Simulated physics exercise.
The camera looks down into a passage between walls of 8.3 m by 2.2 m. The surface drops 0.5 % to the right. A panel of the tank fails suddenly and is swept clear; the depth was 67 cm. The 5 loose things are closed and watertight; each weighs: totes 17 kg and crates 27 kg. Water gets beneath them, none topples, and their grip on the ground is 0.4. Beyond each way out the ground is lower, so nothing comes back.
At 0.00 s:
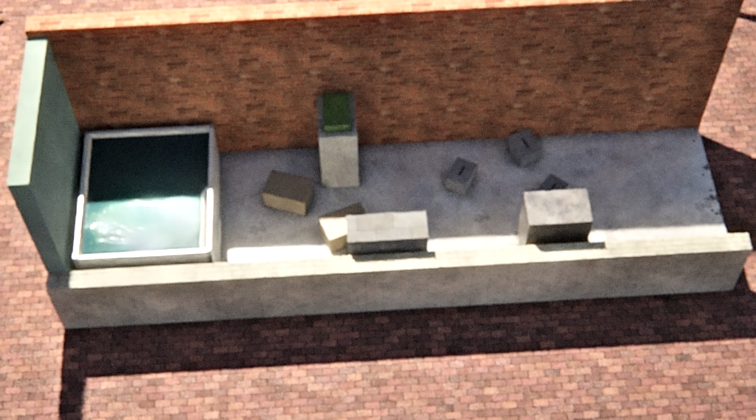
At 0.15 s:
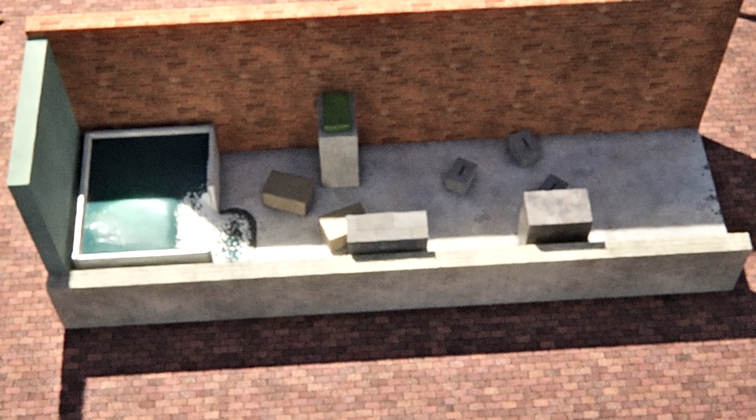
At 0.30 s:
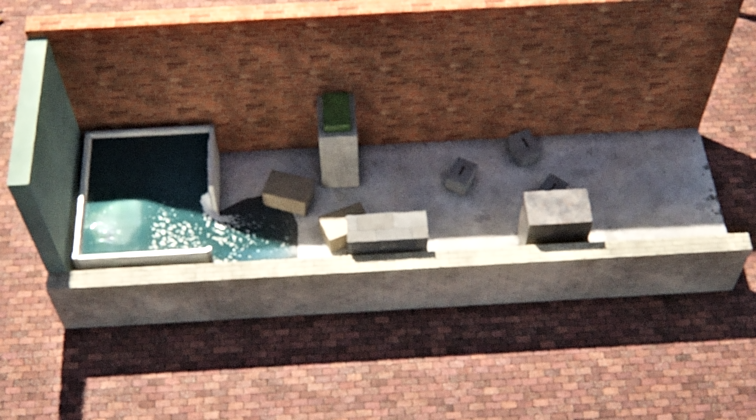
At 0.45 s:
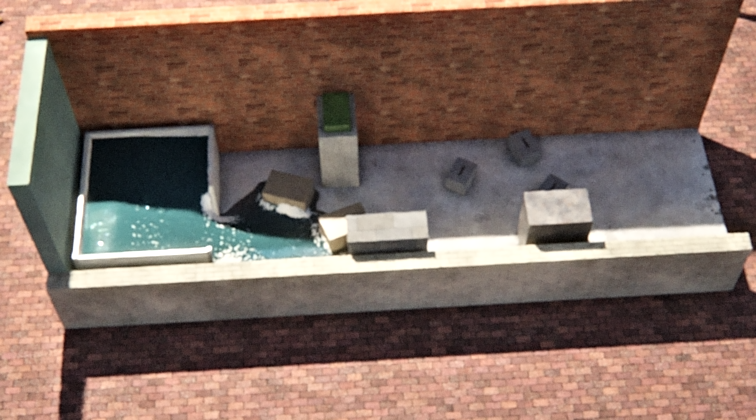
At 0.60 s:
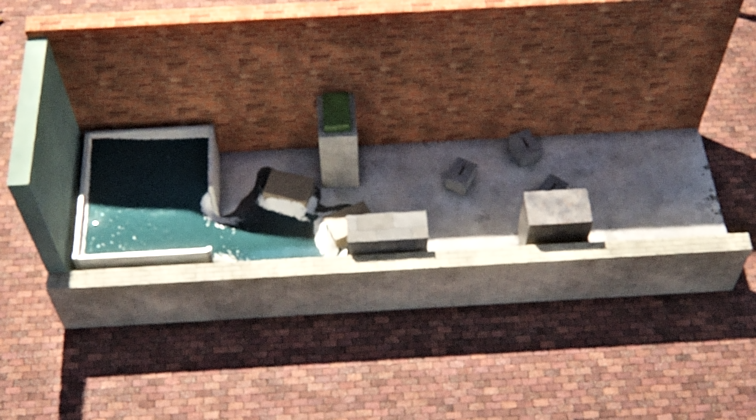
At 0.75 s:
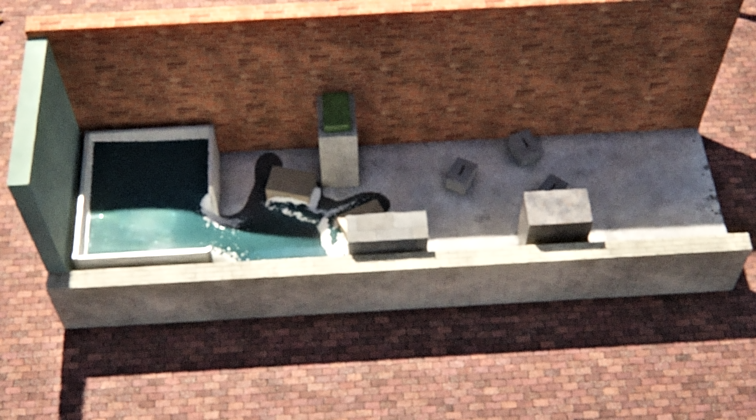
Water pours from a tank, spreads right around the nearest blocks and nudges two slightly.
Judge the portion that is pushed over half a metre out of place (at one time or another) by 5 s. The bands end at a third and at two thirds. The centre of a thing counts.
Share: At least two thirds.
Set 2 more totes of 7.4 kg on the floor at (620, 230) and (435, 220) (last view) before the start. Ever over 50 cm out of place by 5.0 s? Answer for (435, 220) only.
Answer: Past it.
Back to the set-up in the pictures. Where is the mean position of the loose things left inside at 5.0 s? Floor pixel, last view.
Around (508, 205).
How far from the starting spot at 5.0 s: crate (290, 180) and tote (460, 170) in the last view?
In turn: 80 cm, gone out.
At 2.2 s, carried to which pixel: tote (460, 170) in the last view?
Around (515, 159).
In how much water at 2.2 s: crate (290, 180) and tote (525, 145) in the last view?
Roughly 6 and 11 cm.
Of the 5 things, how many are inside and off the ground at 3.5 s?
0 of them.
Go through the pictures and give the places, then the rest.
The first frame shows a crate at (345, 221) rests on the ground; a crate at (288, 186) rests on the ground; water covers 2.9 m2; 0 of 5 have shifted.
The second frame shows a crate at (345, 221) rests on the ground; a crate at (288, 186) rests on the ground; water covers 3.5 m2; 0 of 5 have shifted.
The third frame shows a crate at (345, 221) rests on the ground; a crate at (288, 186) rests on the ground; water covers 4.2 m2; 0 of 5 have shifted.
The fourth frame shows a crate at (345, 221) rests on the ground; a crate at (288, 186), on the bottom; water covers 4.8 m2; 0 of 5 have shifted.
The fifth frame shows a crate at (350, 220), on the bottom, 6 cm from its start; a crate at (288, 185) rests on the ground; water covers 5.2 m2; 1 of 5 have shifted.
The sixth frame shows a crate at (363, 219) rests on the ground, 24 cm from its start; a crate at (291, 181), on the bottom, 9 cm from its start; water covers 5.6 m2; 2 of 5 have shifted.
After 1.1 s 1 of 5 are over 50 cm from their spots; 0 afloat.
After 2.2 s 2 of 5 are over 50 cm from their spots; 0 afloat.
After 3.5 s 5 of 5 are over 50 cm from their spots; 0 afloat.
After 5.0 s 5 of 5 are over 50 cm from their spots, and 5 have been at some point; 0 afloat.
